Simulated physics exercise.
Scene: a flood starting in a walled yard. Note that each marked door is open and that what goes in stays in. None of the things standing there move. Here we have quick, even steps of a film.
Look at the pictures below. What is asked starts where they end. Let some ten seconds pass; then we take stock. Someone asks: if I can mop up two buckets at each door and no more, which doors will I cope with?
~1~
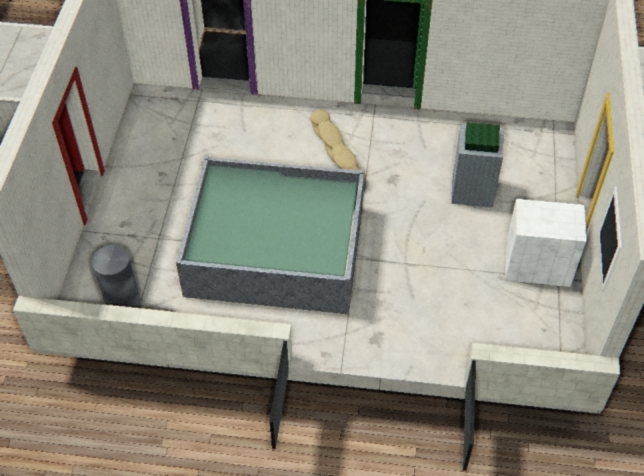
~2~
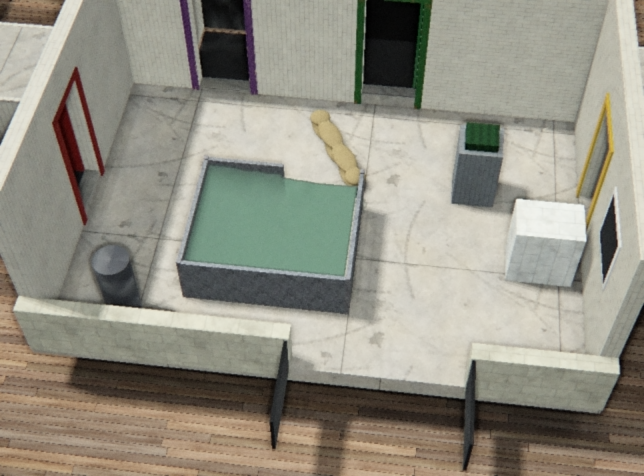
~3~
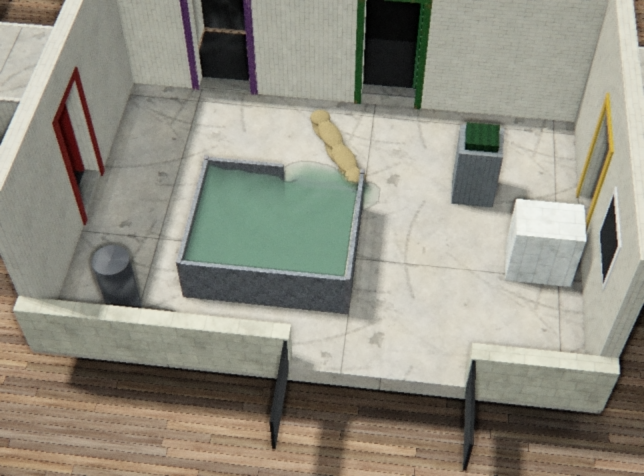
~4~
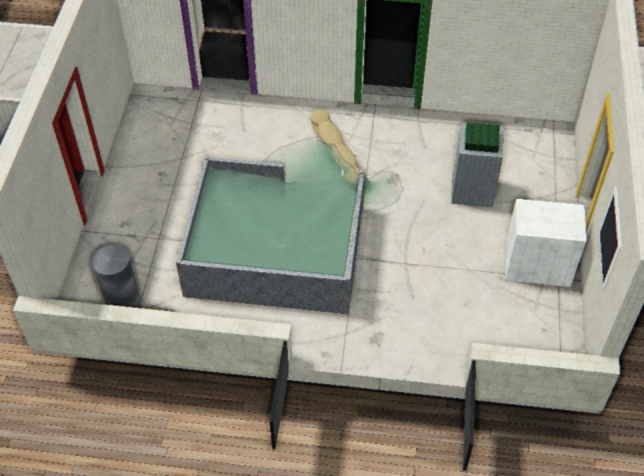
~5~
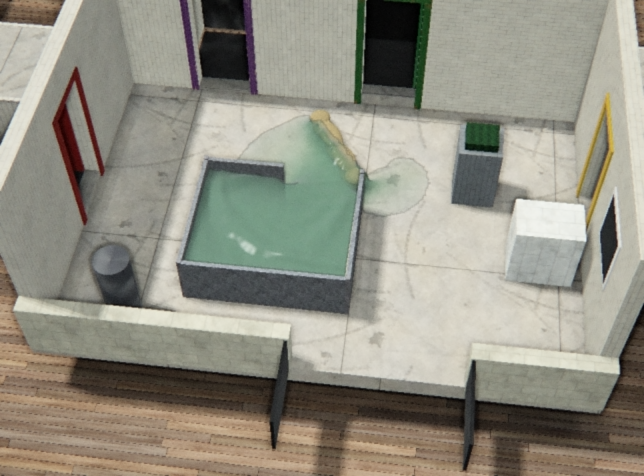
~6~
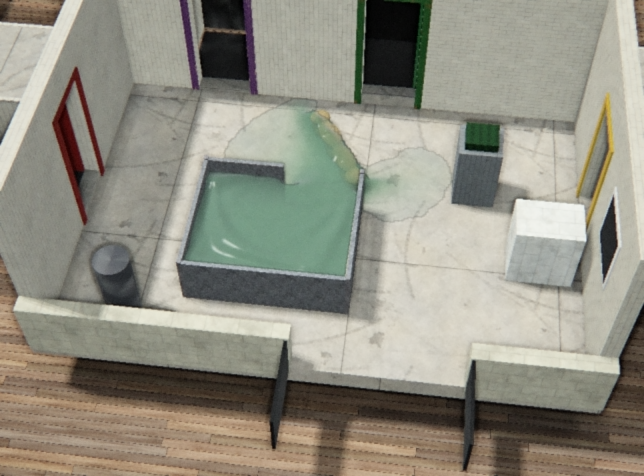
In order: The red door respects the limit for sure; the green door respects the limit for sure; the purple door breaks the limit for sure; the yellow door breaks the limit for sure.
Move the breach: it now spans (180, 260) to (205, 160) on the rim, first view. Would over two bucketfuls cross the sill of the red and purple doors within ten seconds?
Result: Red door gets flooded, purple door gets flooded.
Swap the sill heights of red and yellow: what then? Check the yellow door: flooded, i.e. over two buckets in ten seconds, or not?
As far as I can tell, the yellow one doesn't reach it.
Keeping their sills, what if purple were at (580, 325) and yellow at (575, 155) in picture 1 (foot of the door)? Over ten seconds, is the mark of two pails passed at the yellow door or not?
Note - yellow door ends up higher.
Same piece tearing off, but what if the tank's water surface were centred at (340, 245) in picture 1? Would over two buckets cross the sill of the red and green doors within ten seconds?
For the red door the answer is no, short of it, for the green door it is yes, past it.
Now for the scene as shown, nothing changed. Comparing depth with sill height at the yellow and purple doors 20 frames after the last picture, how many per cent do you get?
Around 120 in a hundred for the first and 250 in a hundred for the second.
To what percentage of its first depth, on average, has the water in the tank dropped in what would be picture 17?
Somewhere near 54 %, give or take.
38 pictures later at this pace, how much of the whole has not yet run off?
94 %.
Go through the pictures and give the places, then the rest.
In the first frame, still water in the open tank at (274, 219).
In the second frame, the front is at a hidden place, out from the gap on the open tank's far side.
In the third frame, the front is at (297, 165), out from the gap on the open tank's far side.
In the fourth frame, water pours out on the open tank's far side and has run to (309, 142).
In the fifth frame, water pours out on the open tank's far side and has run to (302, 120).
In the sixth frame, the front is at (299, 100), out from the gap on the open tank's far side.
A moment on, water covers 25 % of the floor; the red door not reached, the green door wet at the sill, nothing in, the purple door under two buckets in, the yellow door not reached.
Next, water covers 40 % of the floor; the red door not reached, the green door wet at the sill, nothing in, the purple door over two buckets in, the yellow door not reached.
Then, water covers 60 % of the floor; the red door wet at the sill, nothing in, the green door wet at the sill, nothing in, the purple door far over two buckets in, the yellow door wet at the sill, nothing in.
Later, water covers 90 % of the floor; the red door wet at the sill, nothing in, the green door wet at the sill, nothing in, the purple door far over two buckets in, the yellow door under two buckets in.
In the end, water covers 95 % of the floor; the red door wet at the sill, nothing in, the green door wet at the sill, nothing in, the purple door far over two buckets in, the yellow door over two buckets in.
